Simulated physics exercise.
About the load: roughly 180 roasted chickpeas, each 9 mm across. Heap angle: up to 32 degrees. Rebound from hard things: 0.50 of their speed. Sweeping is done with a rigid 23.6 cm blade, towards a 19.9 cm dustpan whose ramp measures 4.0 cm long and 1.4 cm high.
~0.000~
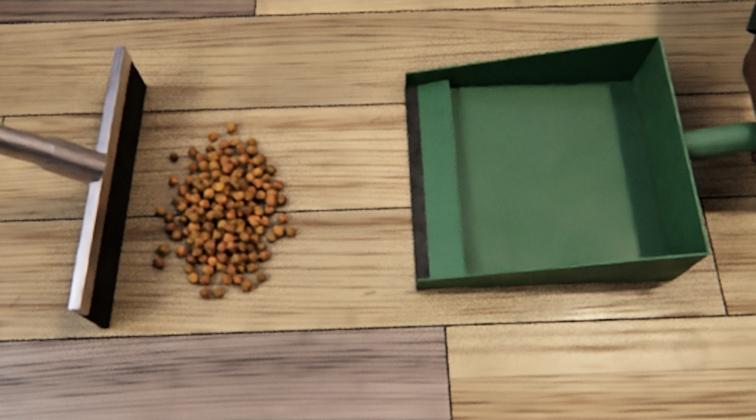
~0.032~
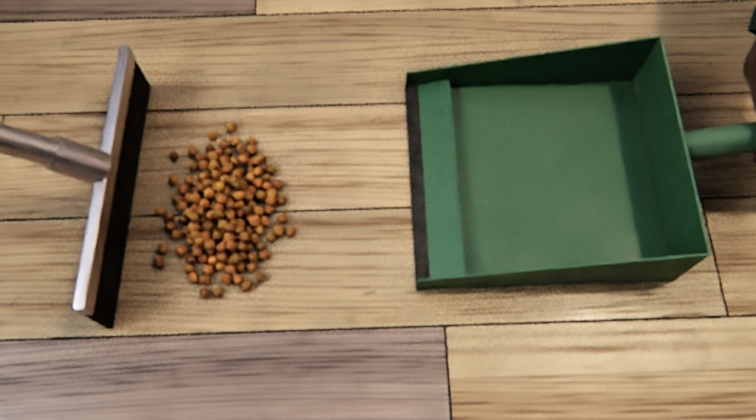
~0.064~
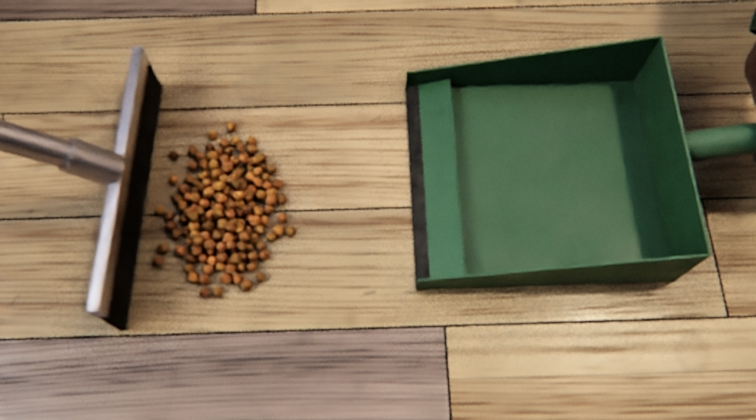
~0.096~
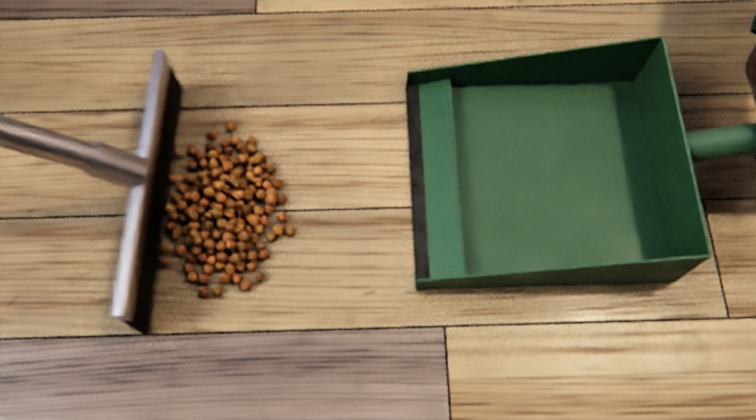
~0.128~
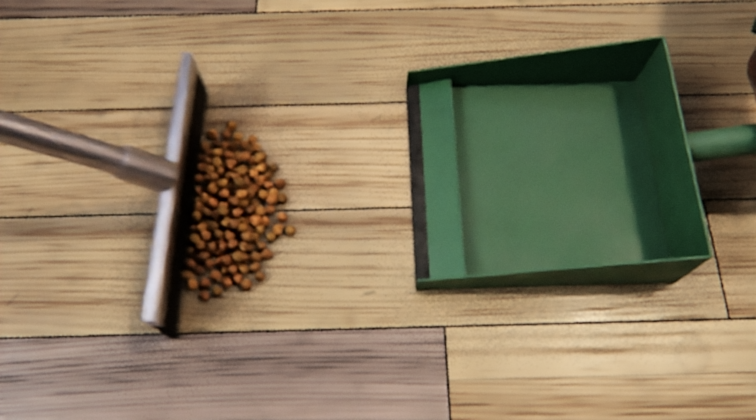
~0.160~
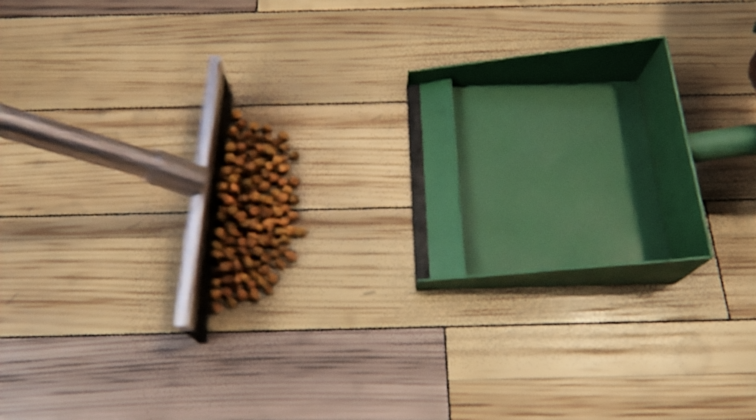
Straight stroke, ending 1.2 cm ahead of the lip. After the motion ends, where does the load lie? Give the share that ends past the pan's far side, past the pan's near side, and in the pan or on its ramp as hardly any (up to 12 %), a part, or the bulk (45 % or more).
Far side: Hardly any; near side: A part; pan: The bulk.
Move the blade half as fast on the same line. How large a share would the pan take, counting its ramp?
Some 50 %.
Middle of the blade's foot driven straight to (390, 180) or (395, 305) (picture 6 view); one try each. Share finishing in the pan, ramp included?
About 55 and 40 per cent.
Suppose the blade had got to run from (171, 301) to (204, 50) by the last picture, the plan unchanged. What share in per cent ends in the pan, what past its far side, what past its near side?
Pan: 55, far side: 0, near side: 10.
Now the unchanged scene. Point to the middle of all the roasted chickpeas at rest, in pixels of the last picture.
Somewhere around (435, 224) in the final frame.
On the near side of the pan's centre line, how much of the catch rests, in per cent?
About 70 %.
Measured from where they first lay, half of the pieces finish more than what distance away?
Around 20 centimetres.
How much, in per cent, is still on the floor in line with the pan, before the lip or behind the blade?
I'd estimate close to 30 per cent.
After 0.27 s, middle of the blade 9 cm from the lip; 0 % over the lip, far side 0 %, near side 15 %.
After 0.35 s, middle of the blade 3 cm from the lip; 15 % over the lip, far side 0 %, near side 15 %.
After 0.57 s, middle of the blade 2 cm from the lip; 55 % over the lip, far side 0 %, near side 20 %.
At rest (1.0 s), far side 0 %, near side 20 %, pan 50 %, in front of the lip or behind the blade 30 %.
